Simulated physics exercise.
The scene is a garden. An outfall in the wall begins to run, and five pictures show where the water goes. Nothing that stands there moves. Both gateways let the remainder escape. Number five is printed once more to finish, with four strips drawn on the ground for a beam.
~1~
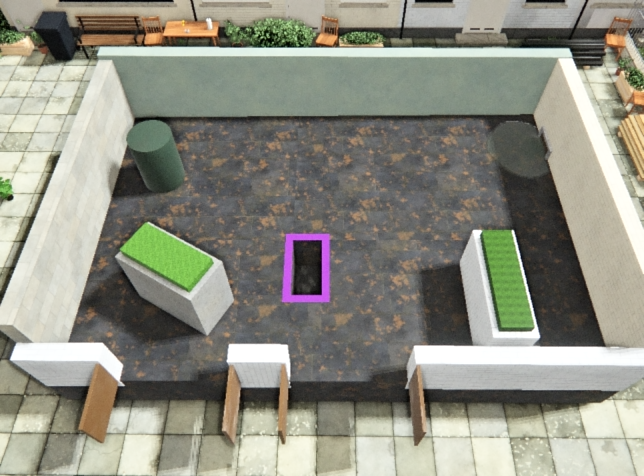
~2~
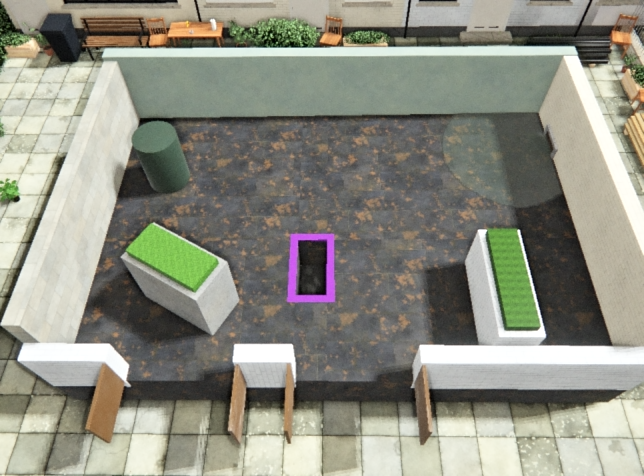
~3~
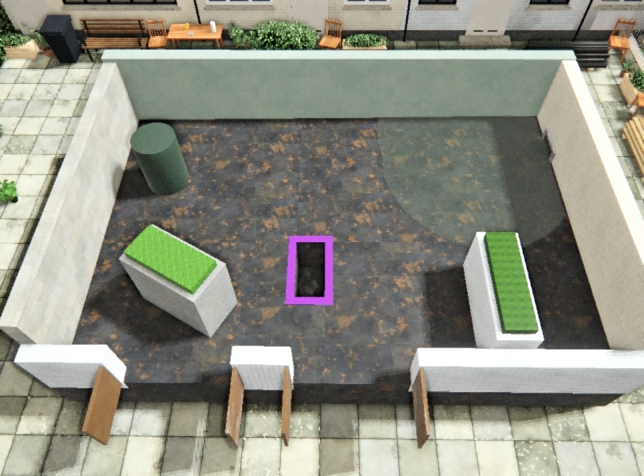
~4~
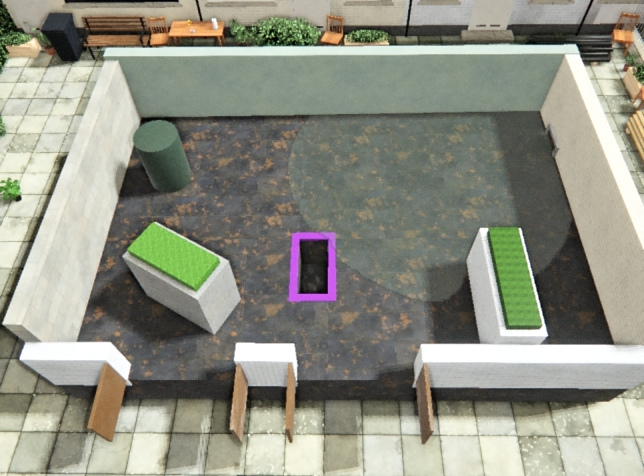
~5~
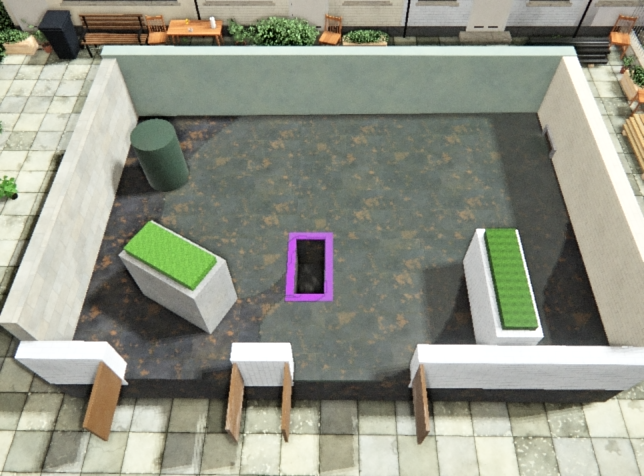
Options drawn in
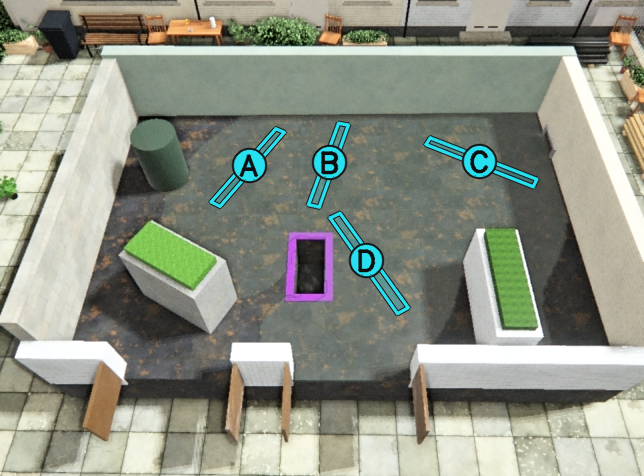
A murky sheet of water spread out from the back right corner of a walled garden yard, creeping left and forward over the dark ground until it reached the purple-edged pit in the middle.
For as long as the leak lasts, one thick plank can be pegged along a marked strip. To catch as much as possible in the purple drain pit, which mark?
Go for B.
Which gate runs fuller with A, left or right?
More leaves on the left.
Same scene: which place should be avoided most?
That is place D.
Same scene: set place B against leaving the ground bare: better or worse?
It is better.
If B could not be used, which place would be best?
A it is.
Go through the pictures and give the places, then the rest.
Outfall at (546, 144); purple drain pit at (307, 267); open gate at (180, 365); open gate at (348, 366); water covers 3 % of the ground and shows as far out as (494, 148); purple drain pit still dry.
Water covers 10 % of the ground and shows as far out as (445, 132); purple drain pit still dry.
Water covers 22 % of the ground and shows as far out as (385, 175); purple drain pit still dry.
Water covers 42 % of the ground and shows as far out as (297, 193); purple drain pit still dry.
Water covers 68 % of the ground and shows as far out as (177, 201); purple drain pit taking water.
On the marked copy, A from (215, 204) to (280, 130); B from (313, 205) to (343, 124); C from (428, 141) to (534, 182); D from (335, 215) to (402, 310).
For place A, about 30 % of the stream runs into the purple drain pit, about 63 % out by the gates.
For place B, about 52 % of the stream runs into the purple drain pit, about 41 % out by the gates.
For place C, about 15 % of the stream runs into the purple drain pit, about 79 % out by the gates.
For place D, about 2 % of the stream runs into the purple drain pit, about 92 % out by the gates.
